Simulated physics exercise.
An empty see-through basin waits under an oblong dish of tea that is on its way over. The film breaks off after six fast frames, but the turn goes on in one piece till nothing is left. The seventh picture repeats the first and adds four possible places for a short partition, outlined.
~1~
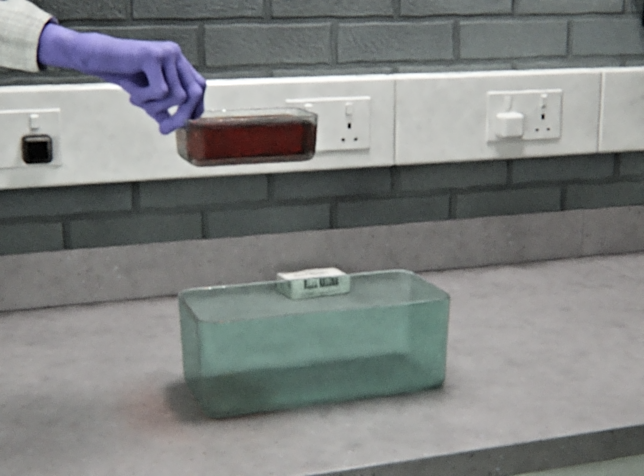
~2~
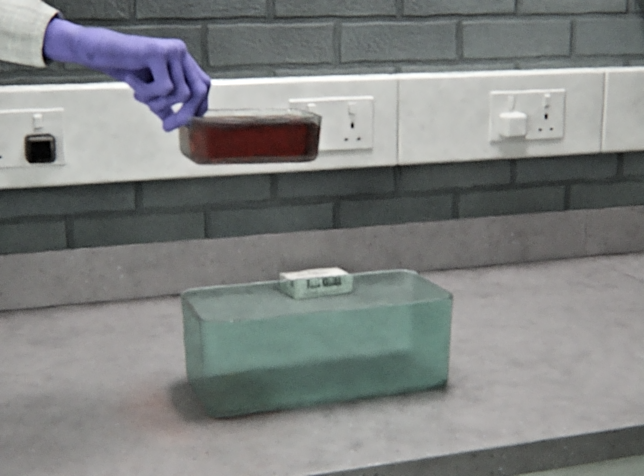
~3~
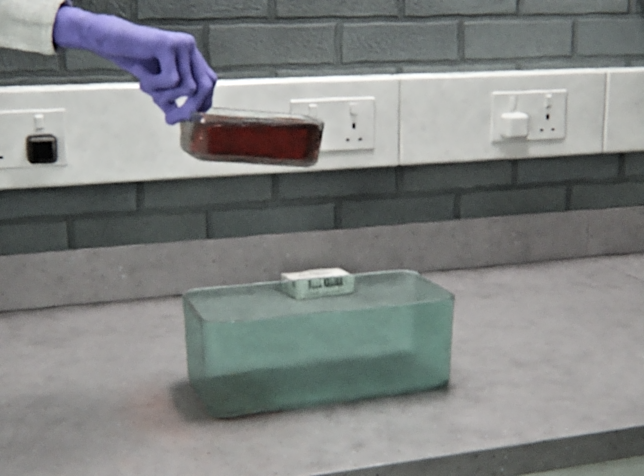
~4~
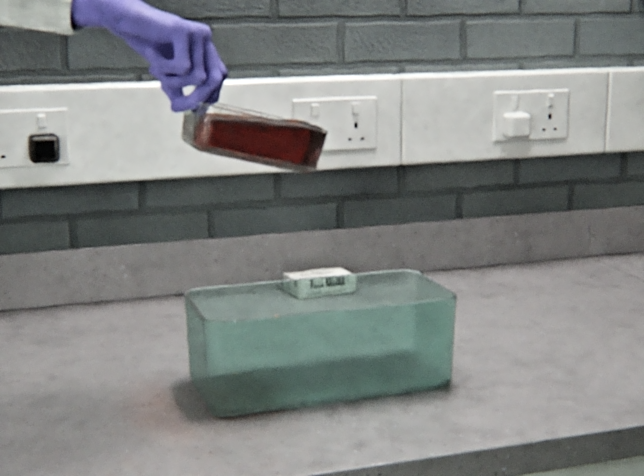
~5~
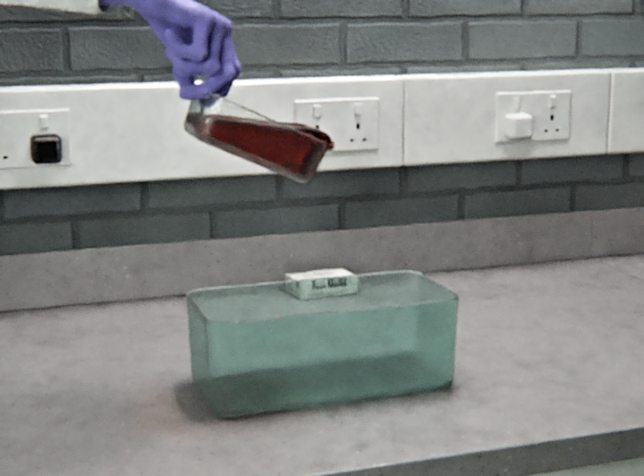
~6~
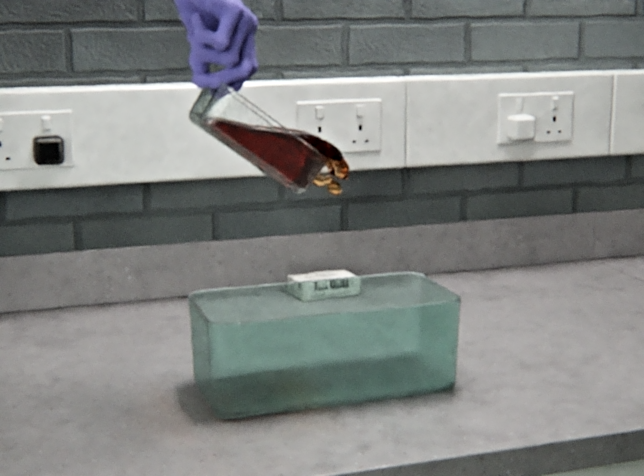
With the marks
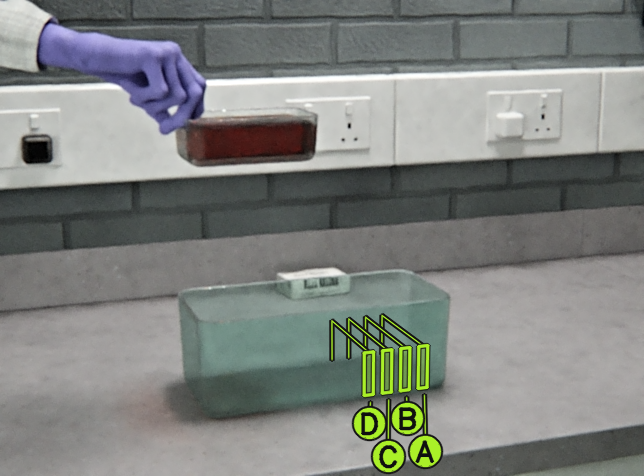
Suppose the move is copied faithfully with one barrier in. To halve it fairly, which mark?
Slot C.
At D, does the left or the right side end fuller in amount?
The right side.
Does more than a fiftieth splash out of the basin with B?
Yes.
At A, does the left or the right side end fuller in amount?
More ends on the left.
On the marked copy, A at (424, 394); B at (406, 397); C at (388, 399); D at (370, 402).
With A, about 88 % ends left of the wall and 3 % right of it; 9 % is lost outside.
With B, about 75 % ends left of the wall and 16 % right of it; 9 % is lost outside.
With C, about 46 % ends left of the wall and 45 % right of it; 9 % is lost outside.
With D, about 30 % ends left of the wall and 61 % right of it; 9 % is lost outside.
